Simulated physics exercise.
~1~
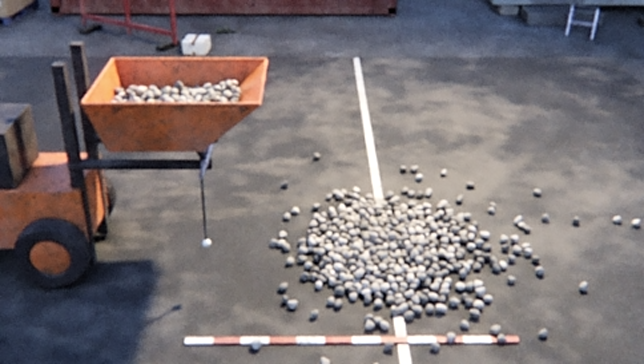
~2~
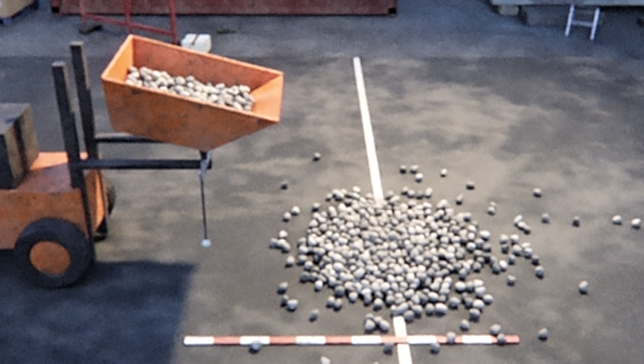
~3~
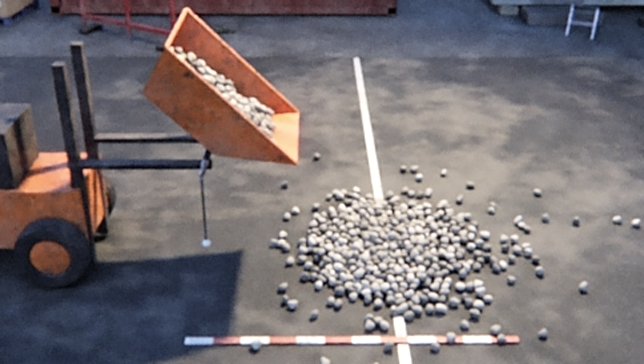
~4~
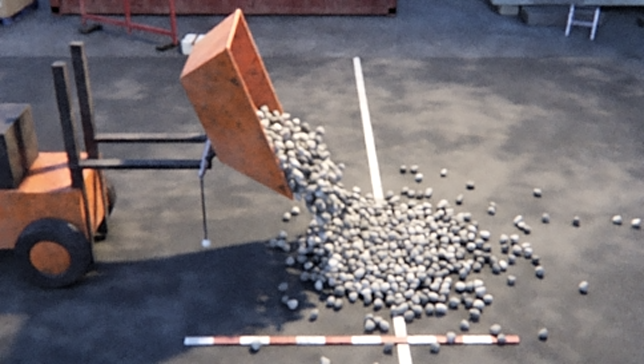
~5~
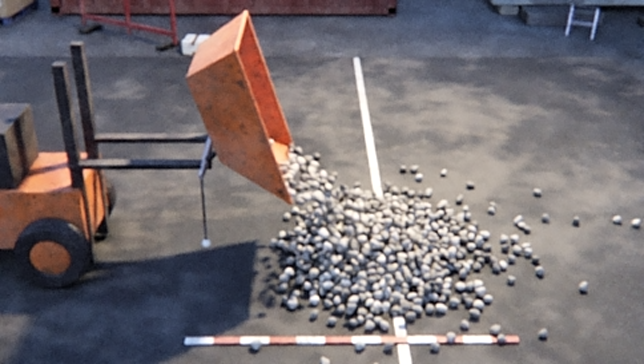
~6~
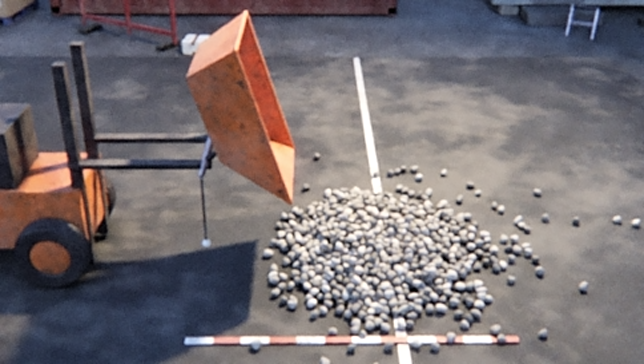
The video shows an orange forklift holding a skip of round stones beside a scattered heap lying across a white painted line. The skip tips steeply to the right, pouring its stones onto the heap's near side, and stays tilted and empty above the enlarged pile.
